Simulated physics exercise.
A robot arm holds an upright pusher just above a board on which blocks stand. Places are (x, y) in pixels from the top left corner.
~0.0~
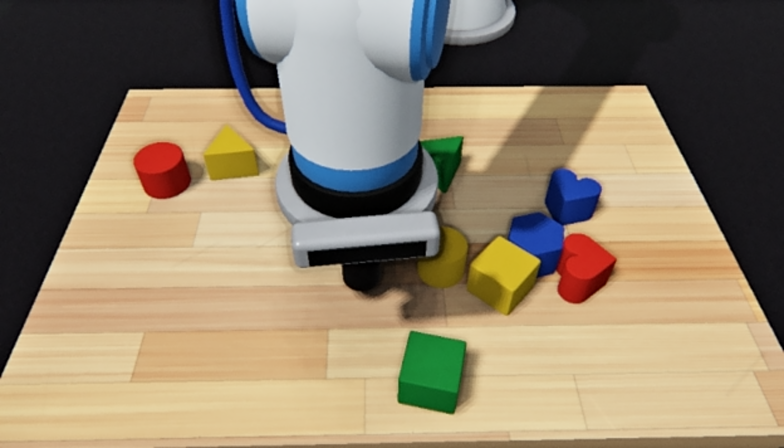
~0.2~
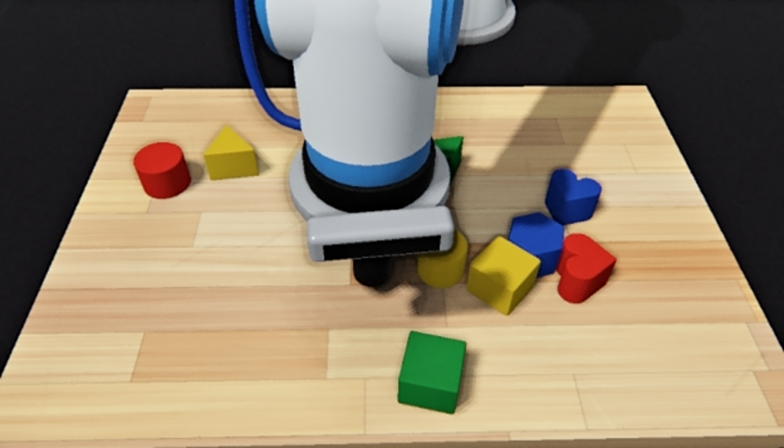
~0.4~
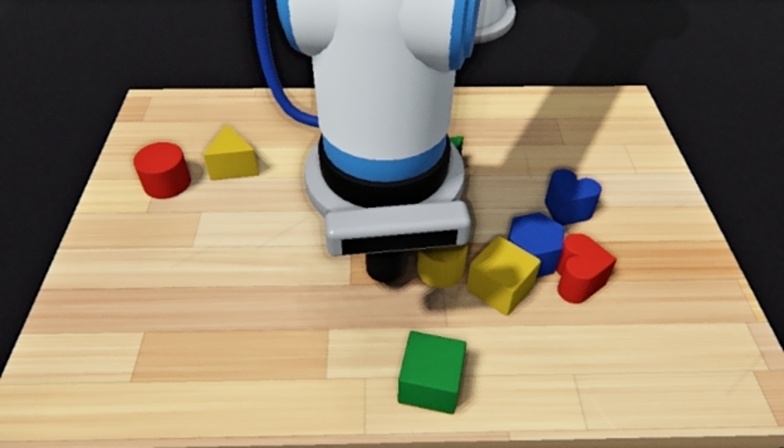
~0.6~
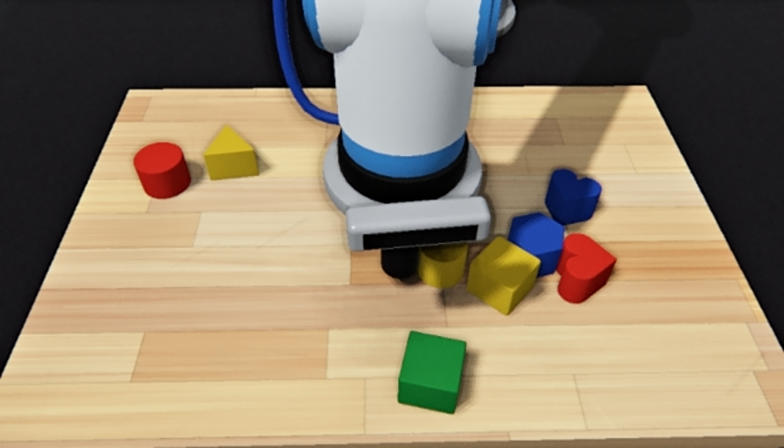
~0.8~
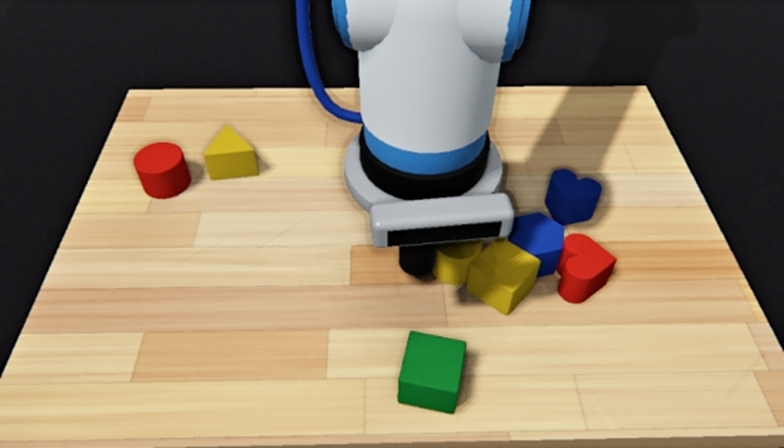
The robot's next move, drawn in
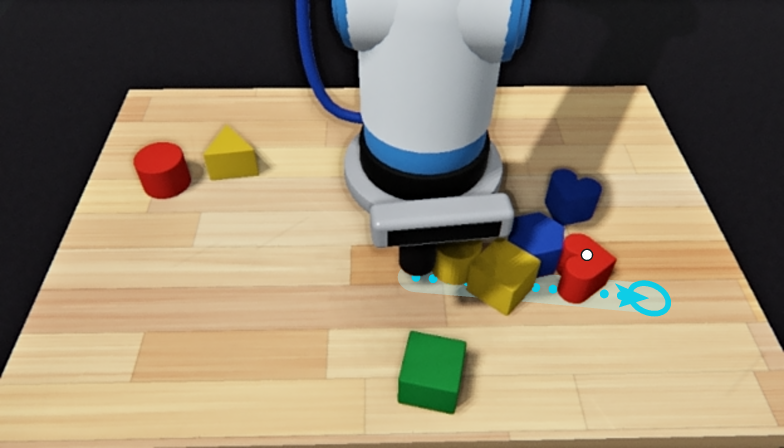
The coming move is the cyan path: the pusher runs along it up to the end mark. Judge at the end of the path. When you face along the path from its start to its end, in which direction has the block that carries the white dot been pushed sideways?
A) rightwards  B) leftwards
B
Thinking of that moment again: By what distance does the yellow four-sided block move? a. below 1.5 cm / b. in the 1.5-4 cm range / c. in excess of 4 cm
c (in excess of 4 cm)
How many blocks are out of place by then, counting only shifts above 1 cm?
I predict three or more.
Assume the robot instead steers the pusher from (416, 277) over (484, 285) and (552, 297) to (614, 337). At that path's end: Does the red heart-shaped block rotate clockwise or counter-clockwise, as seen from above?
From above, the red heart-shaped block will be seen to turn anti-clockwise.
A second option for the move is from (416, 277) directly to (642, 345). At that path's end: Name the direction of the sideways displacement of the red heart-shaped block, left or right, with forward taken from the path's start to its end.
The shift goes left.
Drawn move, from (416, 277) directly to (649, 298); the dot is on the red heart-shaped block.
On the path given first. One third of the way, pusher at (498, 269); yellow round block at (489, 225); yellow four-sided block at (543, 277), turned 15° anticlockwise; red heart-shaped block at (594, 255).
Two thirds of the way, pusher at (577, 276); yellow round block at (489, 225); yellow four-sided block at (601, 302), turned 35° clockwise; blue six-sided block at (552, 228), turned 35° anticlockwise; red heart-shaped block at (616, 255), turned 40° anticlockwise.
At the end, pusher at (657, 283); yellow round block at (489, 225); yellow four-sided block at (611, 306), turned 55° clockwise; blue six-sided block at (552, 228), turned 35° anticlockwise; red heart-shaped block at (663, 245), turned 80° anticlockwise.
